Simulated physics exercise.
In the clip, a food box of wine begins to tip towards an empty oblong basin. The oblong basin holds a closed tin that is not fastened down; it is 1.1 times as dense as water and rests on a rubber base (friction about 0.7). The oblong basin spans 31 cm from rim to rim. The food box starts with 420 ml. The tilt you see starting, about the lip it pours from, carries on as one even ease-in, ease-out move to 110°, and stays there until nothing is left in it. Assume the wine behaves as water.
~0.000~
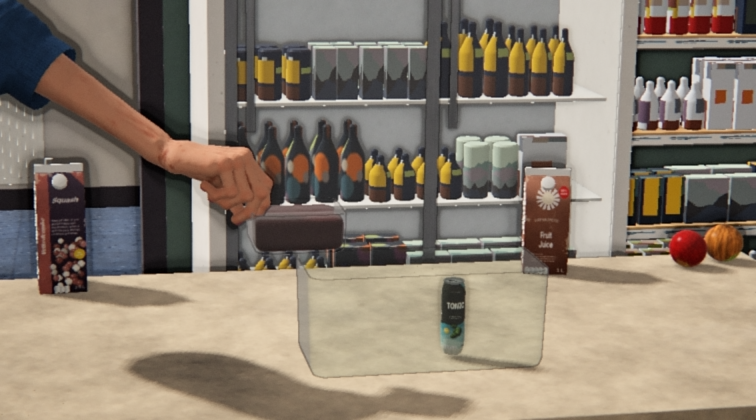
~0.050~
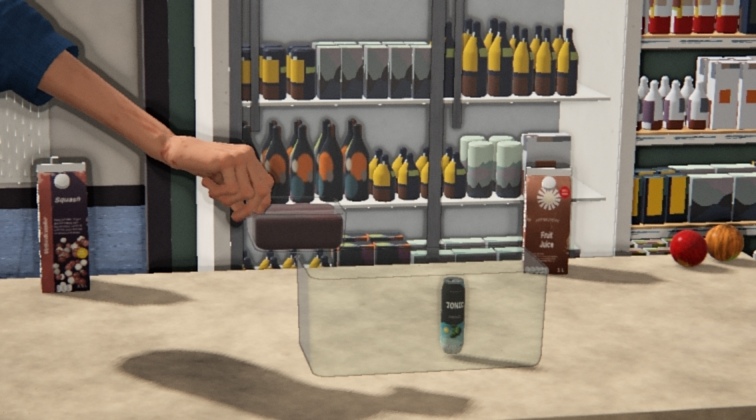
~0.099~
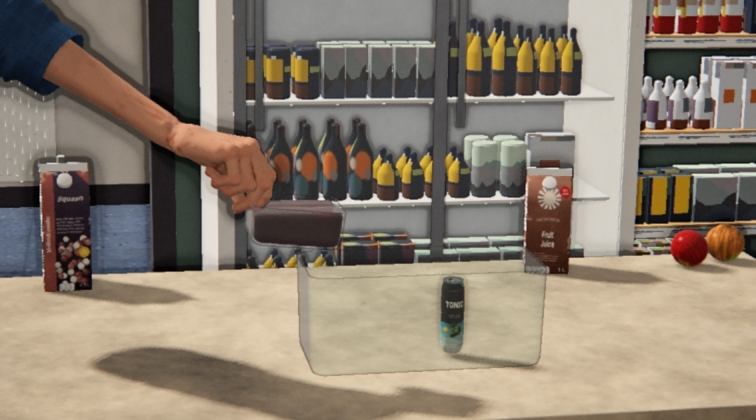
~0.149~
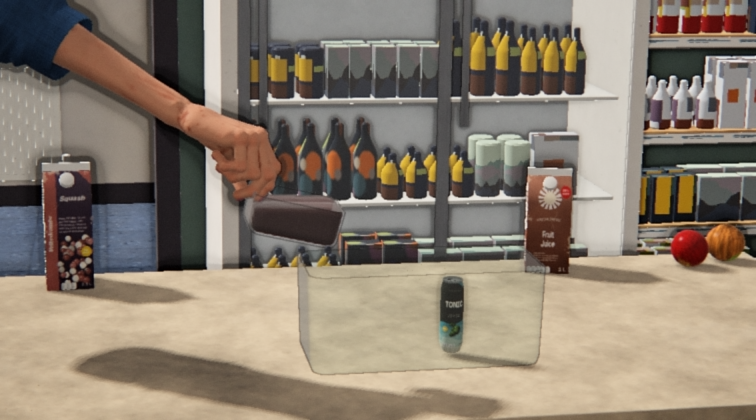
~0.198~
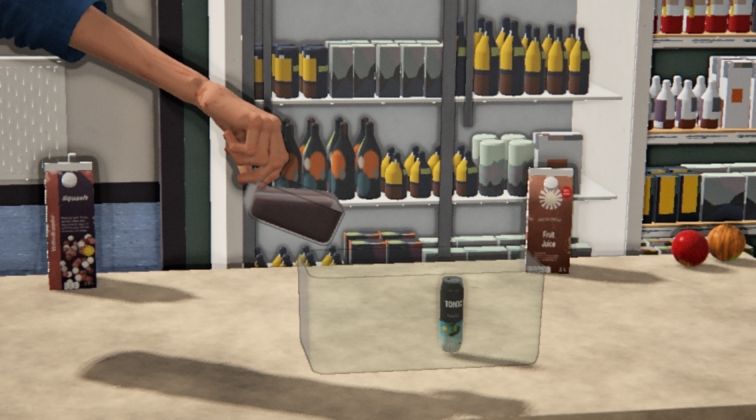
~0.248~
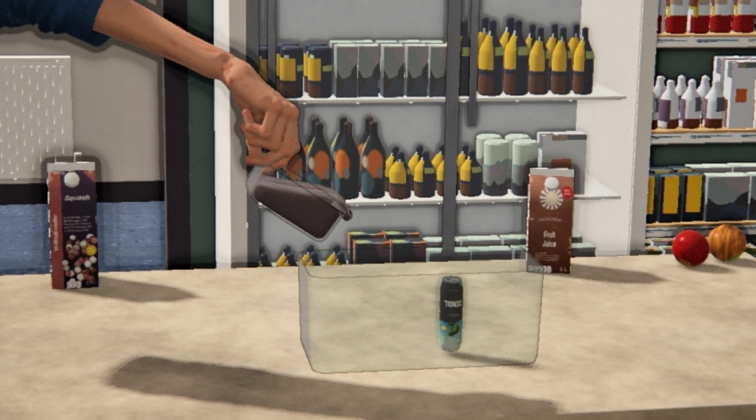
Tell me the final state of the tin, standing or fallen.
Most probably it will stay balanced.
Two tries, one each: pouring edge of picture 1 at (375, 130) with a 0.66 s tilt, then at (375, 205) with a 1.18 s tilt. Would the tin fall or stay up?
Trial 1 - tin stays standing; trial 2 - tin stays standing.
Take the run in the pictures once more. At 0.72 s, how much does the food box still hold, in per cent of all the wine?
About 0 per cent.
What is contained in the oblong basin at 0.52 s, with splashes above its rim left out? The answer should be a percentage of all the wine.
Near 40 in a hundred.
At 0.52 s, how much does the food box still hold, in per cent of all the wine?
12 %.
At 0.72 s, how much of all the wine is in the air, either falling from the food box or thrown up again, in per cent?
Roughly 3 %.
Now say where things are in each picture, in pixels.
The first frame shows tilt 0°; pouring edge (341, 207); surface from (251, 214) to (338, 211); the oblong basin's rim runs from (303, 268) to (535, 259); the tin's top is at (454, 283).
The second frame shows tilt 2°; pouring edge (341, 207); surface from (251, 213) to (338, 210).
The third frame shows tilt 6°; pouring edge (341, 207); surface from (251, 208) to (338, 206).
The fourth frame shows tilt 13°; pouring edge (340, 207); surface from (250, 202) to (339, 203); 1 per cent is over the edge.
The fifth frame shows tilt 23°; pouring edge (340, 208); surface from (250, 193) to (337, 201); 5 per cent is over the edge.
The sixth frame shows tilt 34°; pouring edge (339, 208); surface from (250, 182) to (329, 195); 10 per cent is over the edge.
By 0.52 s the tilt is 99° and 11 per cent is still to pour; the tin stands where it began.
By 0.72 s the tilt is 110° and 0 per cent is still to pour; the tin stands where it began.
By 0.93 s the tilt is 110° and 0 per cent is still to pour; the tin stands where it began.
By 1.16 s the tilt is 110° and 0 per cent is still to pour; the tin stands where it began.
At rest the tin stands where it began.
